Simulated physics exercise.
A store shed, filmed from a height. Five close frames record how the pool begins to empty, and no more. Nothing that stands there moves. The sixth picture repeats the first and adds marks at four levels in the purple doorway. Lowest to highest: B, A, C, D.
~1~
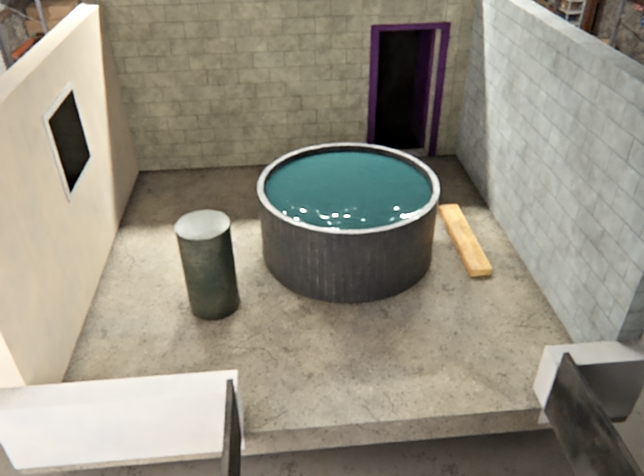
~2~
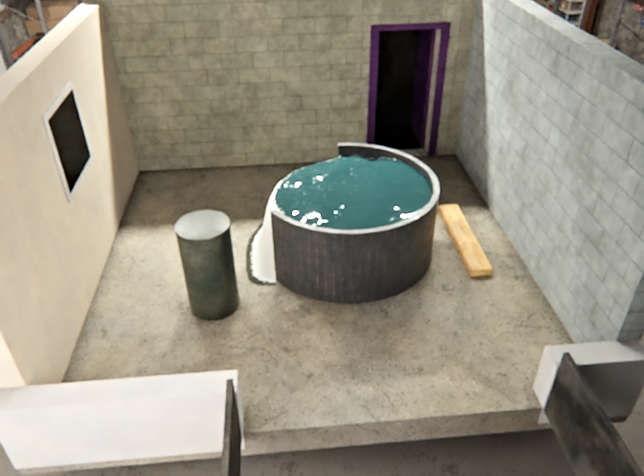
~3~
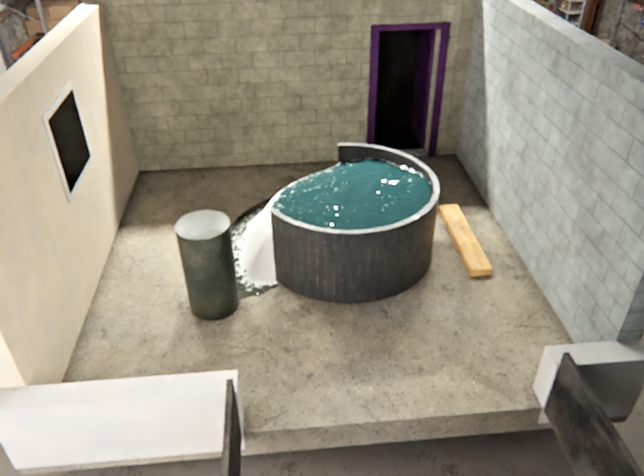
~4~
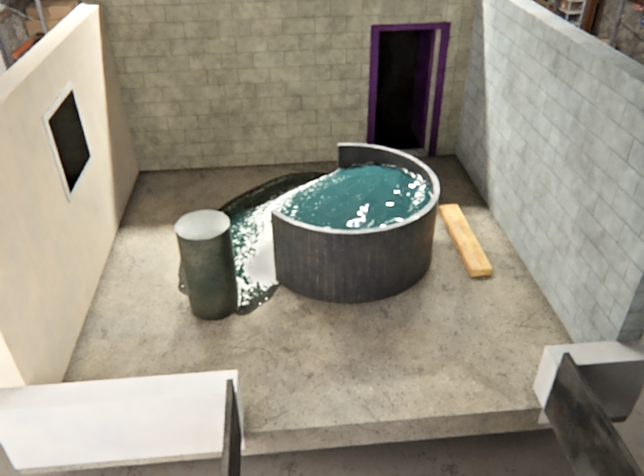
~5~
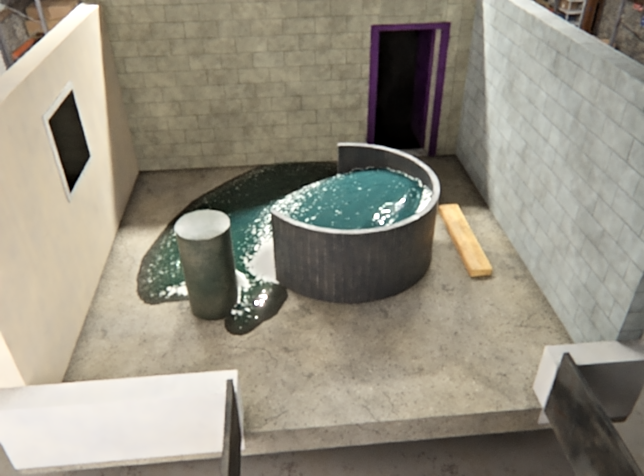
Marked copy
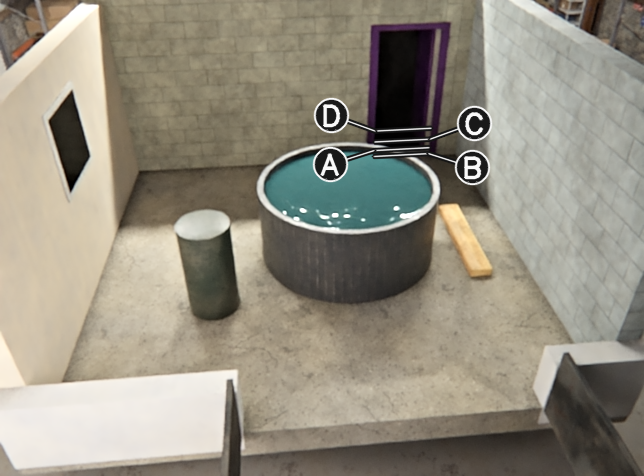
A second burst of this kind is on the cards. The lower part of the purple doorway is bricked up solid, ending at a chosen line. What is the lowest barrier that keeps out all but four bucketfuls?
A is the one.
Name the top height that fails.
B.
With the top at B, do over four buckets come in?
Yes, it does.
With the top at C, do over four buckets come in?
No.
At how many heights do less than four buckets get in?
Three.
In white, A at (401, 149); B at (401, 155); C at (402, 140); D at (403, 129); from the bottom up B, A, C, D.
With A, a splash gets over, under a bucket.
With B, about 14 bucketfuls get in.
With C, nothing gets over.
With D, nothing gets over.
